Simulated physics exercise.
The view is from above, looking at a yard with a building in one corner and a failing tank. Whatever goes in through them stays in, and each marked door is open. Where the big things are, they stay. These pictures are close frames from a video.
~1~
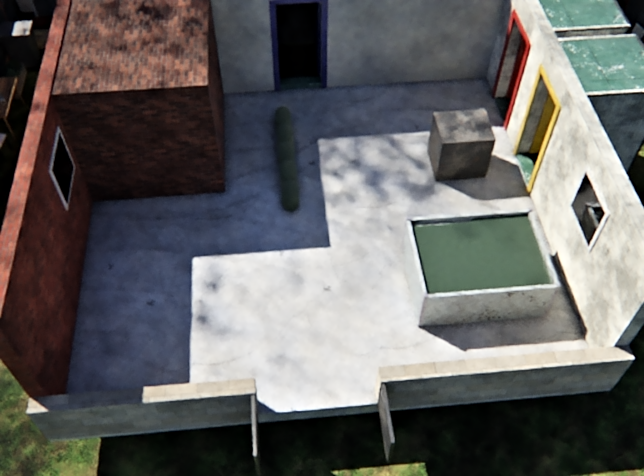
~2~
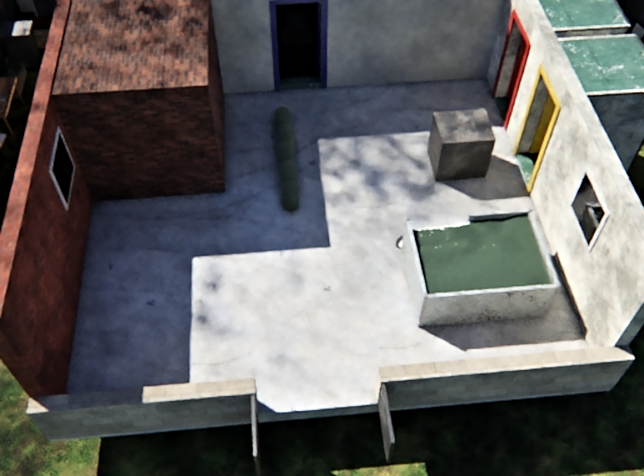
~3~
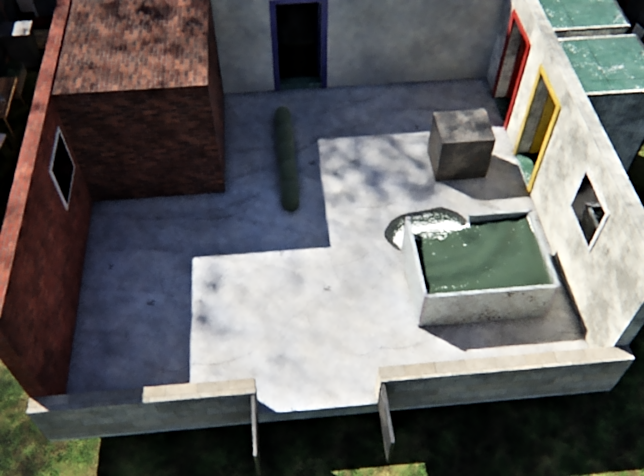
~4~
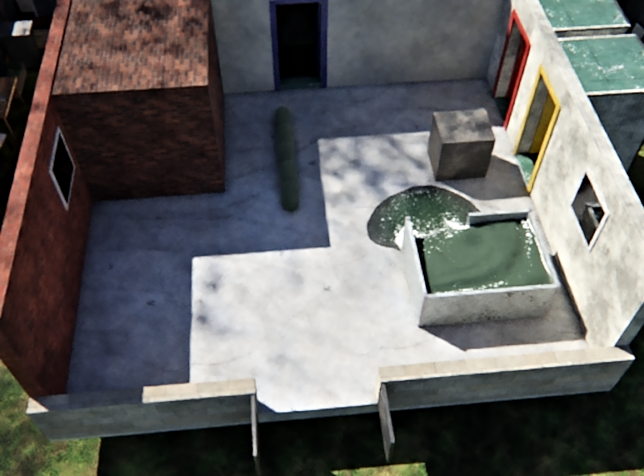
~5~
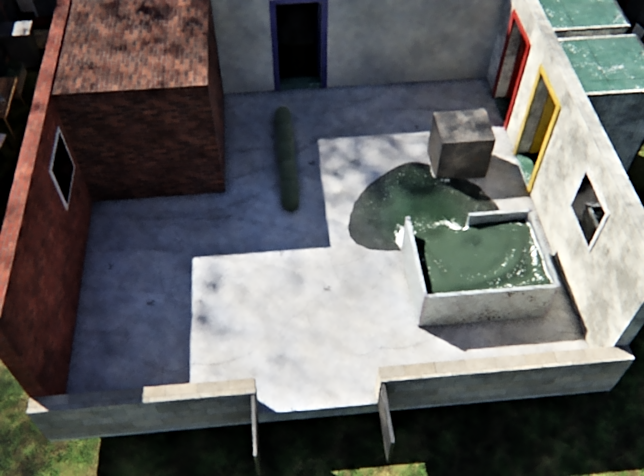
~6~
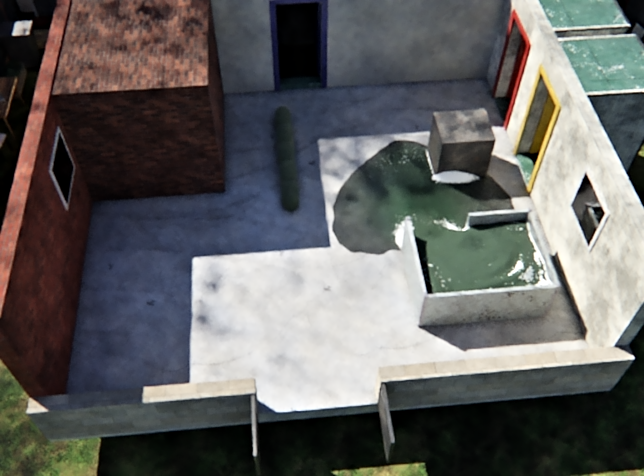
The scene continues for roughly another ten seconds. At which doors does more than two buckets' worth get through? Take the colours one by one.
The yellow door lets through more than two buckets; the red door lets through more than two buckets; the blue door lets through more than two buckets.
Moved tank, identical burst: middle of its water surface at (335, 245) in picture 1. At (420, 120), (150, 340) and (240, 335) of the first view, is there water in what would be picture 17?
Soaked, spared, spared.
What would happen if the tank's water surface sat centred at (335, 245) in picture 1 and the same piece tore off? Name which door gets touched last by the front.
Answer: The yellow door.
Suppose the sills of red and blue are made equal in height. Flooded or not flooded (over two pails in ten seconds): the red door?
My call is that red misses the threshold.
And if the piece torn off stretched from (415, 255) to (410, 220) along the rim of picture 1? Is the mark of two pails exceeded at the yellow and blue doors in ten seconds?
Result - yellow door fails to reach it, blue door fails to reach it.
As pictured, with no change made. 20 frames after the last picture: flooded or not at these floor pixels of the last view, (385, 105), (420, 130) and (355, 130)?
Taking them as listed, they are waterlogged, waterlogged and waterlogged.
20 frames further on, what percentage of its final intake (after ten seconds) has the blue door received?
My estimate is close to 80 per cent.
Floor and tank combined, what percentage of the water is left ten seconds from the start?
The share not yet gone is roughly 86 percent.
A moment on, water covers 25 % of the floor; the yellow door under two buckets in, the red door not reached, the blue door not reached.
Next, water covers 30 % of the floor; the yellow door over two buckets in, the red door not reached, the blue door under two buckets in.
Then, water covers 40 % of the floor; the yellow door far over two buckets in, the red door wet at the sill, nothing in, the blue door far over two buckets in.
Later, water covers 60 % of the floor; the yellow door far over two buckets in, the red door over two buckets in, the blue door far over two buckets in.
In the end, water covers 80 % of the floor; the yellow door far over two buckets in, the red door over two buckets in, the blue door far over two buckets in.
